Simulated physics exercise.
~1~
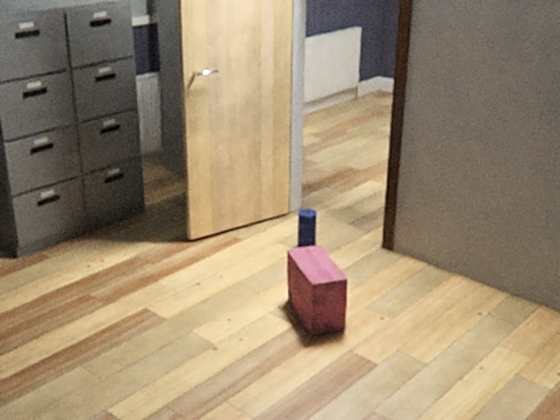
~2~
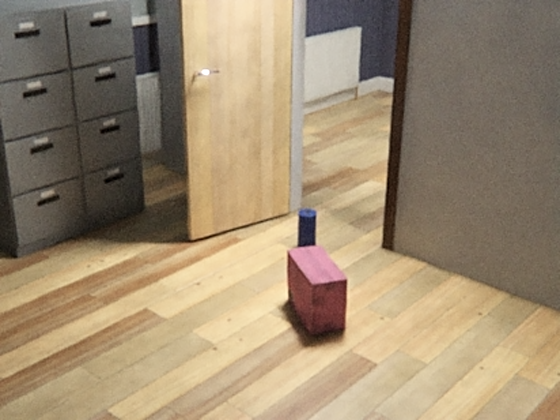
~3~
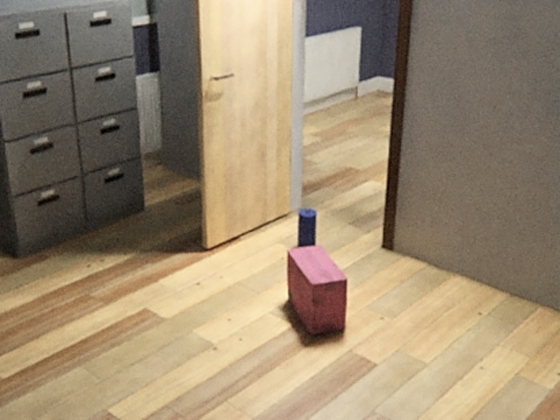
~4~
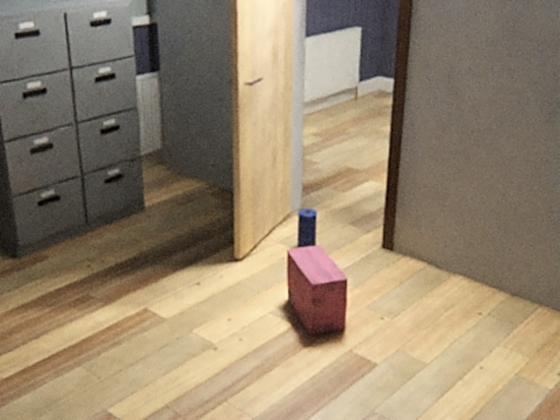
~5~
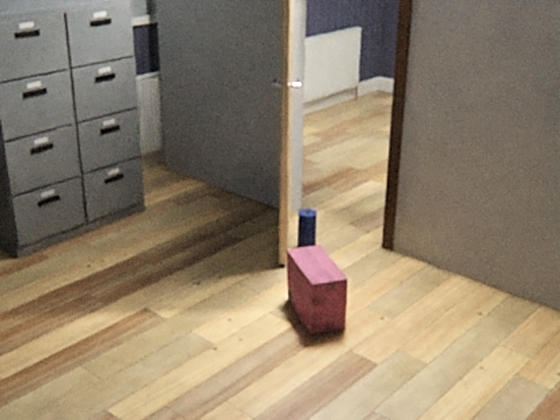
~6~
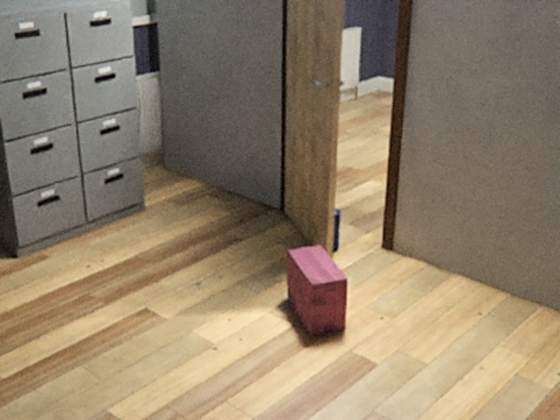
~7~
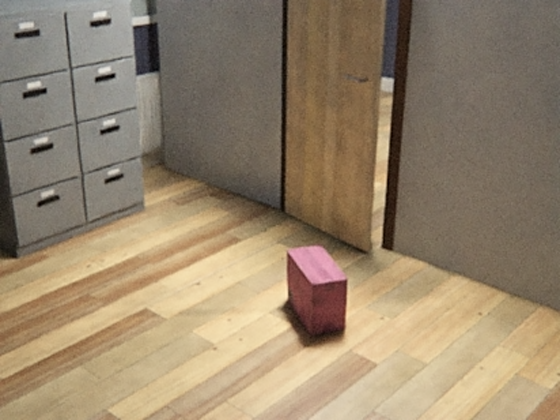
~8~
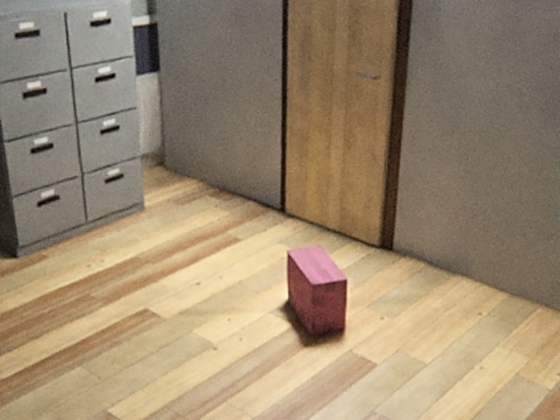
The clip shows an open wooden door beside gray filing cabinets, with a blue cylinder and a pink box on the floor. The door swings to the right, the cylinder shifts right and disappears behind it, and the door ends closed while the box stays still.
